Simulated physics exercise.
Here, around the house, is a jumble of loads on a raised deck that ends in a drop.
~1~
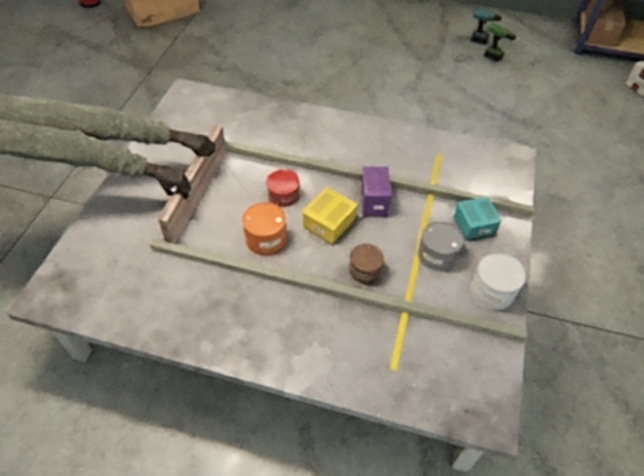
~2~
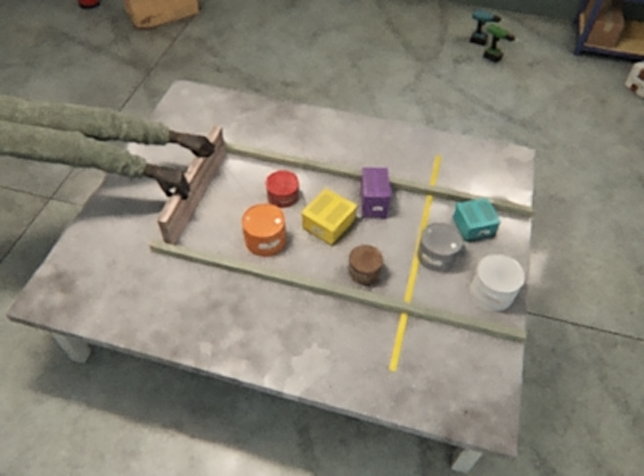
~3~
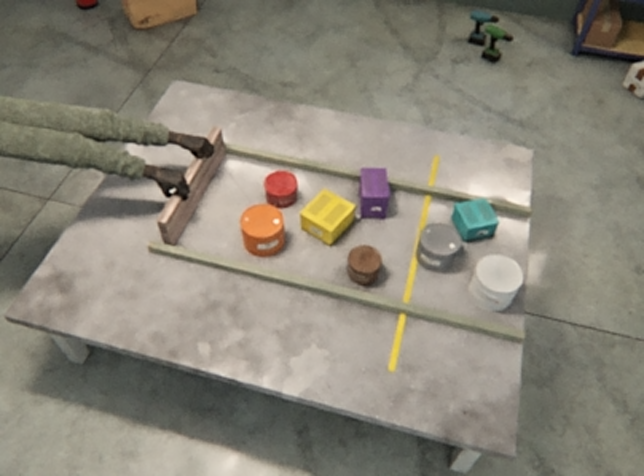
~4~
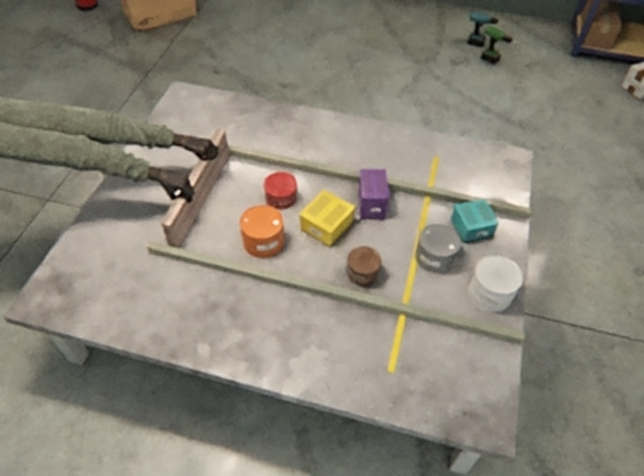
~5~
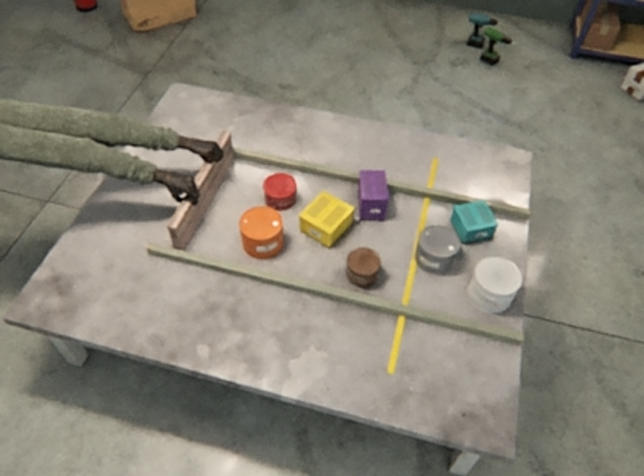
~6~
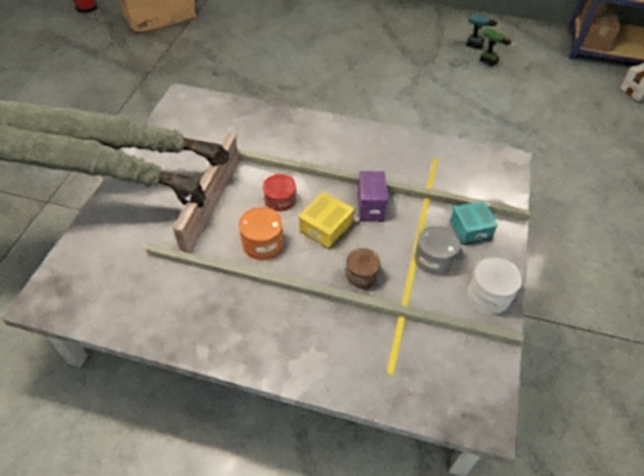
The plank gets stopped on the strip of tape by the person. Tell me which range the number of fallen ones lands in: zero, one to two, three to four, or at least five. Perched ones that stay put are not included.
The ones going over the edge come to none at all, I'd say.
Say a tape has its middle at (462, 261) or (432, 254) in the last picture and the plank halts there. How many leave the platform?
Result, try by try: 2, 1.
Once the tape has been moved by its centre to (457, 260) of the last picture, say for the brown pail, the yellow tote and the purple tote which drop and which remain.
First, the brown pail is safe; next, the yellow tote is safe; last, the purple tote is safe.
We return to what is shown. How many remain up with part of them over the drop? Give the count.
1 of them.
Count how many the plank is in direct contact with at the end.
3 in contact.
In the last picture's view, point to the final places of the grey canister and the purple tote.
The first ends close to (497, 275), the second close to (447, 202).
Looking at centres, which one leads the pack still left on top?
That's the white canister.
Early on, none off yet; white canister at rest near (493, 286); turquoise tote at rest near (473, 223); grey canister at rest near (436, 250).
A while later, none off yet; white canister at rest near (494, 286); turquoise tote at rest near (473, 223); grey canister travelled about its own width near (460, 260).
Finally, the number that fall off is zero.
